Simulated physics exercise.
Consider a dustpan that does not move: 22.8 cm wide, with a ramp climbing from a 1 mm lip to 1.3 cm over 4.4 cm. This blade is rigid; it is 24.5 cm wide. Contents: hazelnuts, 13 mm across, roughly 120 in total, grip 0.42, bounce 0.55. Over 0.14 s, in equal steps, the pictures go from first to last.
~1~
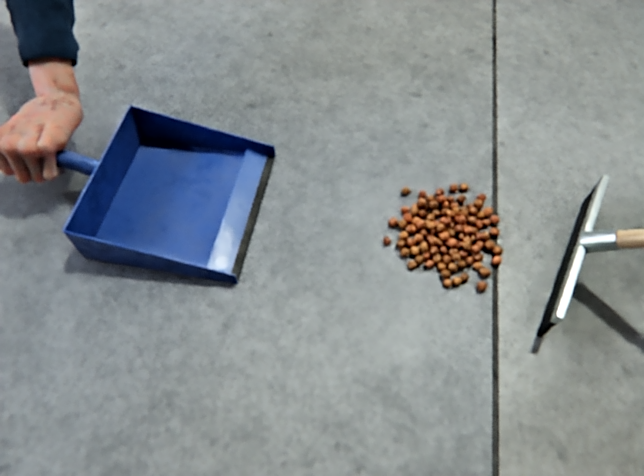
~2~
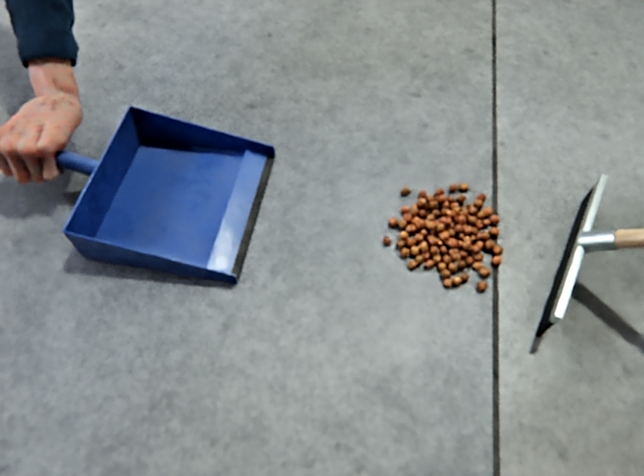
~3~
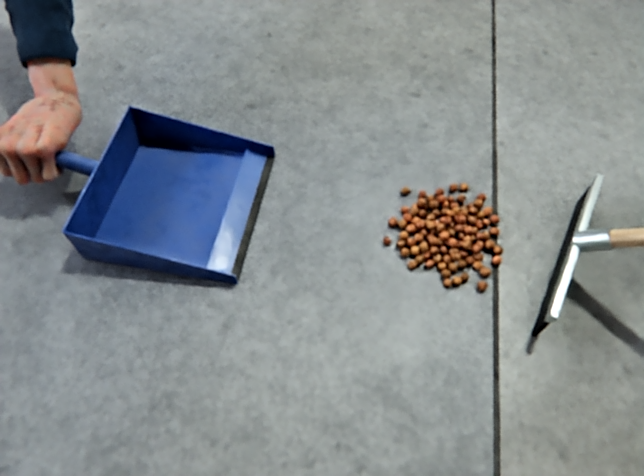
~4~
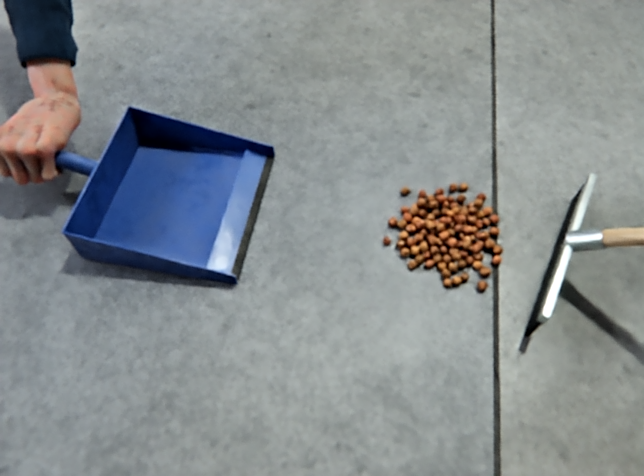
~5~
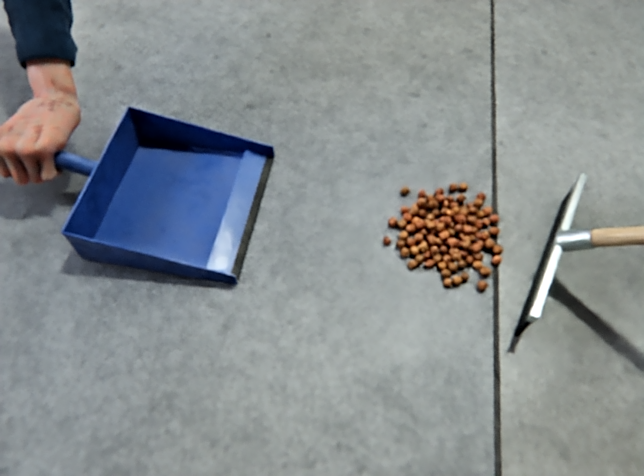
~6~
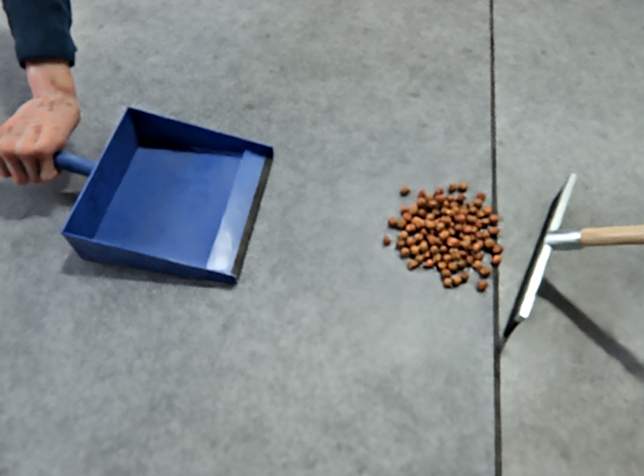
In this clip, a hand holds a blue dustpan still on a gray floor while a flat blade on a wooden handle slides slowly left toward a pile of small reddish-brown pieces, which stay in place untouched.
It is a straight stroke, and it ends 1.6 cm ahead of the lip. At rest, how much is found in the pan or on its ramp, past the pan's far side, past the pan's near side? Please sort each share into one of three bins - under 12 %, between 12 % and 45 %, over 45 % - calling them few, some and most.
In the pan or on its ramp: Few. Past the pan's far side: Some. Past the pan's near side: Few.
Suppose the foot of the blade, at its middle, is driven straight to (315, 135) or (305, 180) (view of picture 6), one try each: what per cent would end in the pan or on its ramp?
Some 10 in a hundred and 15 in a hundred.
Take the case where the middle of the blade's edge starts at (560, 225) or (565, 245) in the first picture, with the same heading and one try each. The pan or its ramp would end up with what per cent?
The two tries give some 15 % and some 10 %.
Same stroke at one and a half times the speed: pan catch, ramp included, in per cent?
Roughly 20 in a hundred.
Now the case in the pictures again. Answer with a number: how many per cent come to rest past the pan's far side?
I'd put it near 20 percent.
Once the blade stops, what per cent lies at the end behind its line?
About 35 per cent.
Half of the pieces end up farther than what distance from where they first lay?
I'd put it near 22 cm.
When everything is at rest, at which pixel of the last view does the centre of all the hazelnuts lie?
Estimated resting centre: Around (292, 187).
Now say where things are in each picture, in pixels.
Blade from (557, 319) to (602, 182), moved 0.0 cm, 0 of the pieces shifted so far; middle of the pieces at (451, 234); pan at (174, 202), in the first frame.
Blade from (555, 318) to (600, 182), moved 0.2 cm, 0 of the pieces shifted so far; middle of the pieces at (451, 234), in the second frame.
Blade from (551, 318) to (596, 182), moved 0.8 cm, 0 of the pieces shifted so far; middle of the pieces at (451, 234), in the third frame.
Blade from (543, 318) to (589, 181), moved 1.7 cm, 0 of the pieces shifted so far; middle of the pieces at (451, 233), in the fourth frame.
Blade from (532, 318) to (580, 181), moved 3.1 cm, 0 of the pieces shifted so far; middle of the pieces at (451, 233), in the fifth frame.
Blade from (521, 318) to (570, 181), moved 4.5 cm, 0 of the pieces shifted so far; middle of the pieces at (451, 233); pan at (172, 203), in the sixth frame.
Then, 0.33 s after the last picture, middle of the blade 23 cm from the lip; 0 % over the lip, far side 5 %, near side 0 %.
Then, 0.55 s after the last picture, middle of the blade 12 cm from the lip; 0 % over the lip, far side 15 %, near side 0 %.
Then, 0.89 s after the last picture, middle of the blade 6 cm from the lip; 10 % over the lip, far side 20 %, near side 5 %.
In the end, pan 10 %, far side 20 %, near side 5 %, in front of the lip or behind the blade 70 %.
